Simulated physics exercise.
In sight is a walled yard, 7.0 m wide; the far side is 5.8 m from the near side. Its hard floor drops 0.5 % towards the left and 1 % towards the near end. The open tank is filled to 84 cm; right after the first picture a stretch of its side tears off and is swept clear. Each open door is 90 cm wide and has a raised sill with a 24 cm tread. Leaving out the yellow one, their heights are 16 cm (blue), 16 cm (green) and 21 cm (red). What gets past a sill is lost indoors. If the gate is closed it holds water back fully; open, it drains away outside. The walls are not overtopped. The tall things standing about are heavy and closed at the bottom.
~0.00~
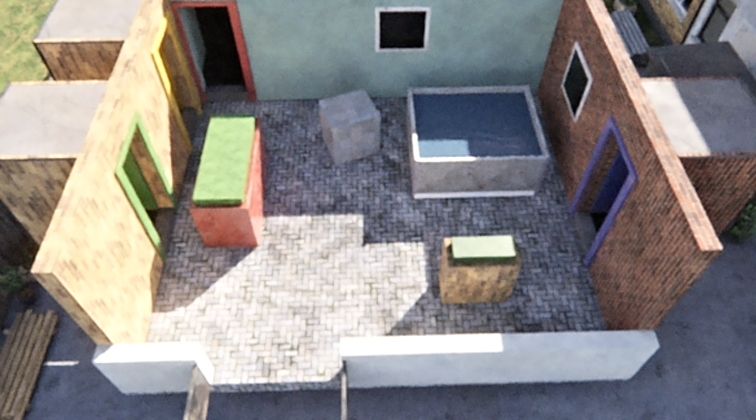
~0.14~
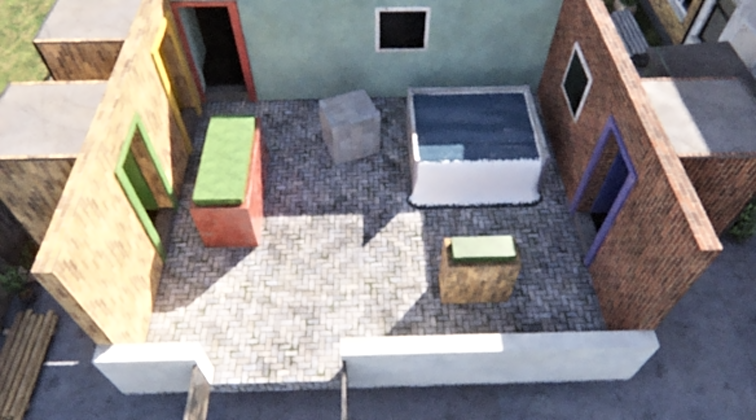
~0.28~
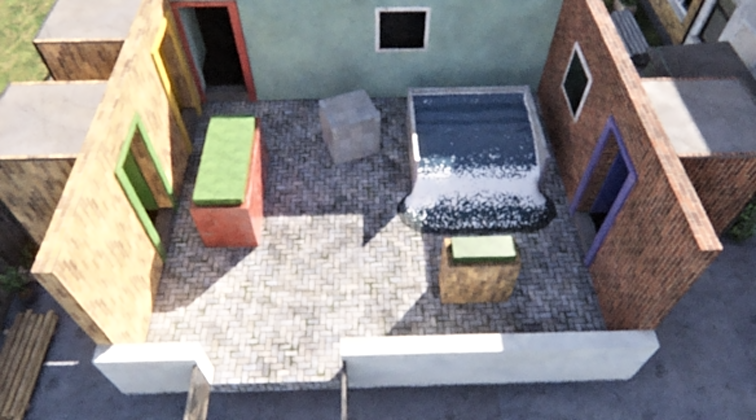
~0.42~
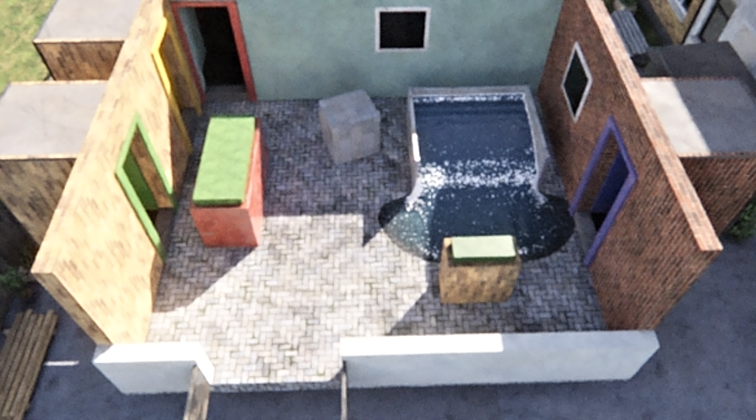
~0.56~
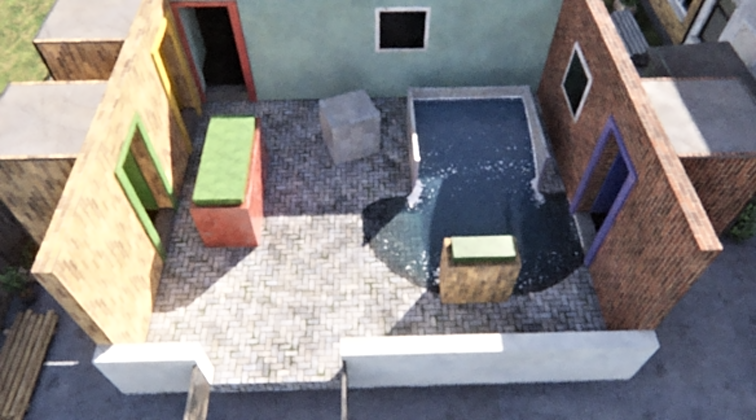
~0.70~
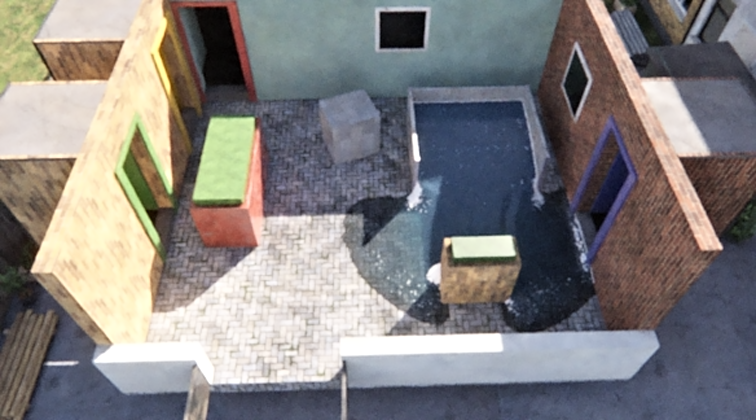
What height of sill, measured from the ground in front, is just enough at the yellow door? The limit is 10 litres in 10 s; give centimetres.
Some 7 cm above the ground.
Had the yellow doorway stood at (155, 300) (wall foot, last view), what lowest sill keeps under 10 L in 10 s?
About 27 cm.
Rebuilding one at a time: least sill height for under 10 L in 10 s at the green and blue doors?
About 16 cm at green and 20 cm at blue.
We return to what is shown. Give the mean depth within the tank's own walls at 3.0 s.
Some 12 cm.
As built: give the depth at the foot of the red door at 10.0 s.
About 9.5 cm.
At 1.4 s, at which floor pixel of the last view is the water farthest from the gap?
Around (312, 365).
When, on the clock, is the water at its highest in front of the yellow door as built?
At about 10.0 s.
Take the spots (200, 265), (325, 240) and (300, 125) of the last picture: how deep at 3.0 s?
Roughly 2, 4 and 0 cm, in turn.
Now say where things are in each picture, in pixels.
The first picture shows still water, 84 cm deep, in the open tank at (475, 125); the yellow door at (181, 93) is dry.
In the second picture, the front is at (420, 206), 0.3 m from the gap at (478, 180); 0.5 m2 of floor is wet, 84 cm left at the back.
In the third picture, water pours out at (477, 183) and has run 0.8 m, to (436, 231); about 14 cm deep outside, 80 cm at the back.
In the fourth picture, water pours out at (477, 184) and has run 1.4 m, to a hidden place; about 13 cm deep outside, 72 cm at the back.
In the fifth picture, the gap is at (477, 185), the front 2.0 m out at (515, 290); the back of the open tank holds 71 cm.
In the sixth picture, the front is at (514, 325), 2.6 m from the gap at (476, 185); 7.7 m2 of floor is wet, 66 cm left at the back; 3.8 m in a straight line remain to the yellow door at (181, 93).
After 1.4 s water covers 35 % of the floor, deepest (72 cm) near (602, 344); it has not reached the yellow door.
After 3.0 s water covers 55 % of the floor, deepest (36 cm) near (139, 370); it has not reached the yellow door.
After 10.0 s water covers 100 % of the floor, deepest (12 cm) near (200, 114); 11 cm at the yellow door, 0 litres in over its 25 cm sill.
At the yellow door as built, the water arrived by 4.9 s and peaked near 11 cm at 10.0 s.
Run again over the same 10 s with other heights there, 12 litres in over 6.5 cm, 8 litres over 7.5 cm. The limit of 10 litres is kept from about 7 cm up.
